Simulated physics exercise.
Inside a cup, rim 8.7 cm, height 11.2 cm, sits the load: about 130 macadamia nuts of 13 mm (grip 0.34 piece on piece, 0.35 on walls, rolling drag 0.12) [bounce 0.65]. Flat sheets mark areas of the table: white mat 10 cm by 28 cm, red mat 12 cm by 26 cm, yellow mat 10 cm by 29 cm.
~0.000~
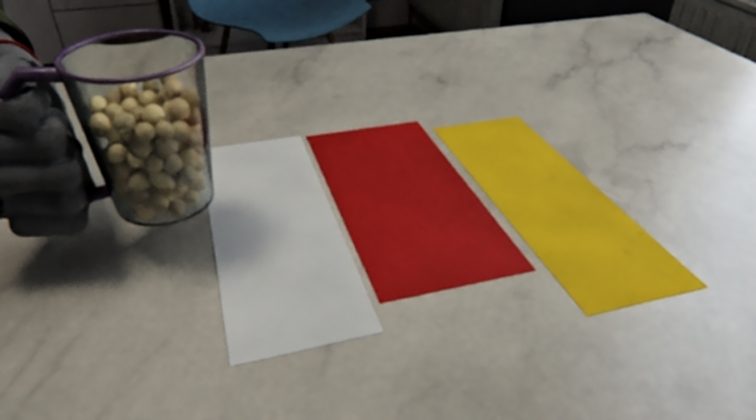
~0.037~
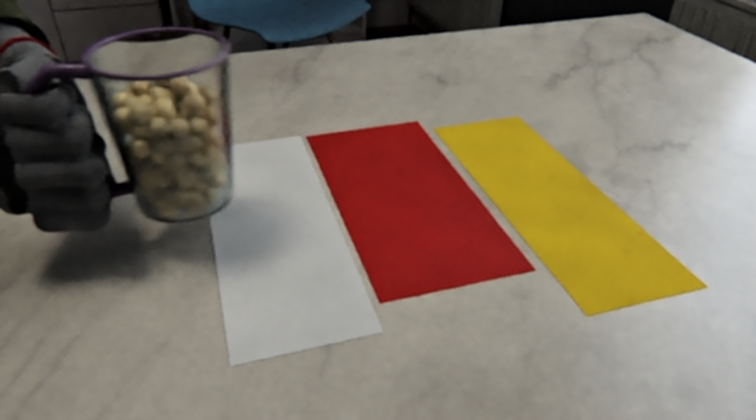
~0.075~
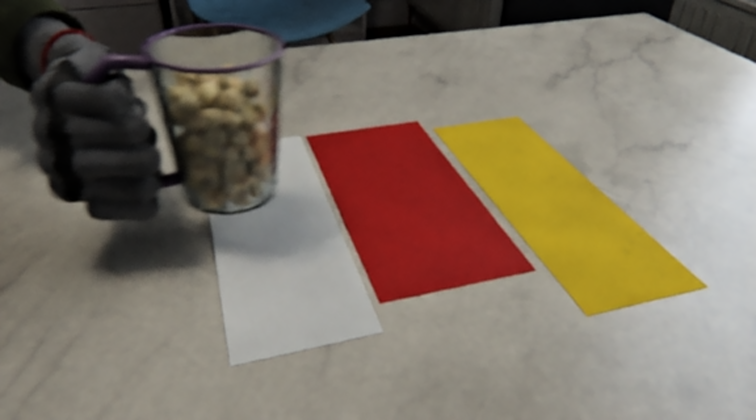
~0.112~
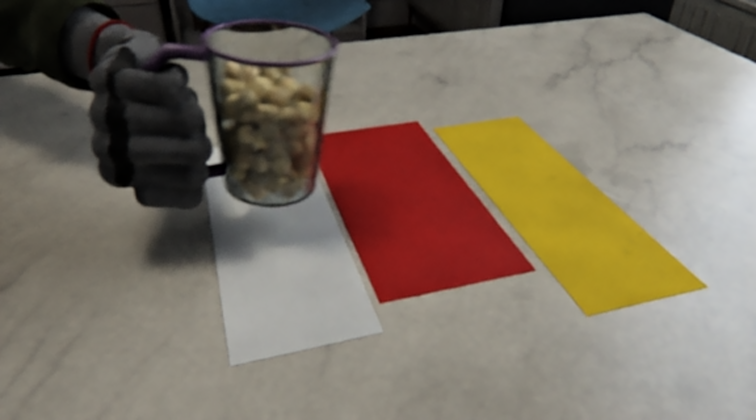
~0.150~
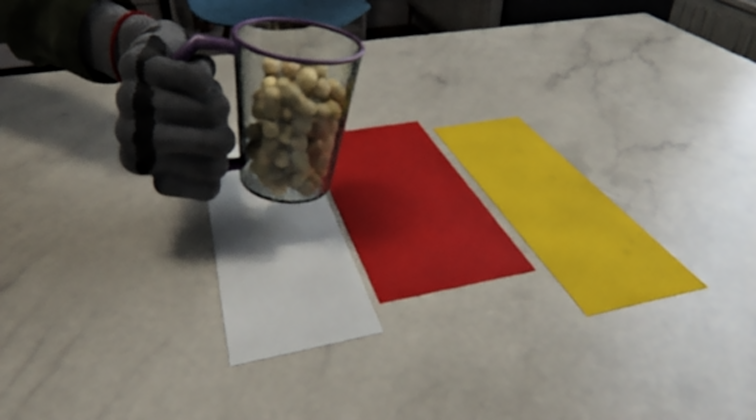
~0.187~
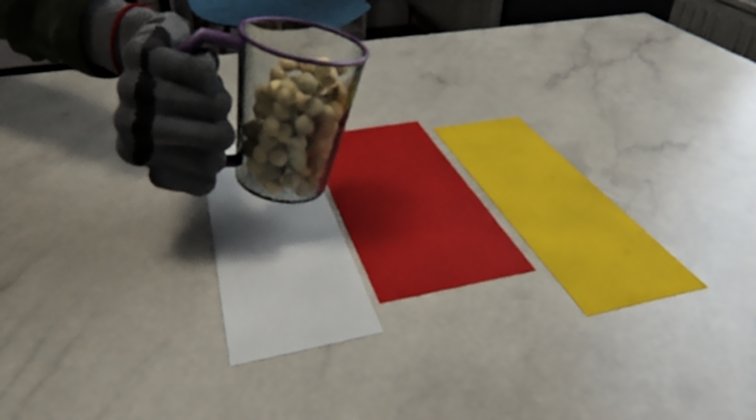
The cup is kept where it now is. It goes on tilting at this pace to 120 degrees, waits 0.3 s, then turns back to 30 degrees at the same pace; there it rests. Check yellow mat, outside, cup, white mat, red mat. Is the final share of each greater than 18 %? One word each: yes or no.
Yellow mat: No. Off the mats: No. Cup: No. White mat: No. Red mat: Yes.
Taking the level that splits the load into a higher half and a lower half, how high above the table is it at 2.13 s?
Around 0 cm above the table.
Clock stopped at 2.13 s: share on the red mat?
75 %.
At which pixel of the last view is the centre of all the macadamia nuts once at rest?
(416, 191).
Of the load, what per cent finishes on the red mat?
75 %, roughly.
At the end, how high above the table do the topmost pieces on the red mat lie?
Around 2.0 cm above the table.
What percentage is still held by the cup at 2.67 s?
Close to 0 per cent of the load is still held.
After 0.93 s, tilt 92 degrees; cup 100 %; middle of all pieces on or above the table near (278, 122).
After 1.55 s, tilt 120 degrees; yellow mat 10 %, outside 5 %, white mat 5 %, red mat 85 %; middle of all pieces on or above the table near (414, 191).
After 2.13 s, tilt 65 degrees; yellow mat 10 %, outside 5 %, white mat 5 %, red mat 75 %; middle of all pieces on or above the table near (420, 192).
After 2.67 s, tilt 30 degrees; yellow mat 10 %, outside 5 %, white mat 5 %, red mat 75 %; middle of all pieces on or above the table near (420, 192).
By 2.9 s all is still; yellow mat 10 %, outside 5 %, cup 0 %, white mat 5 %, red mat 75 %.
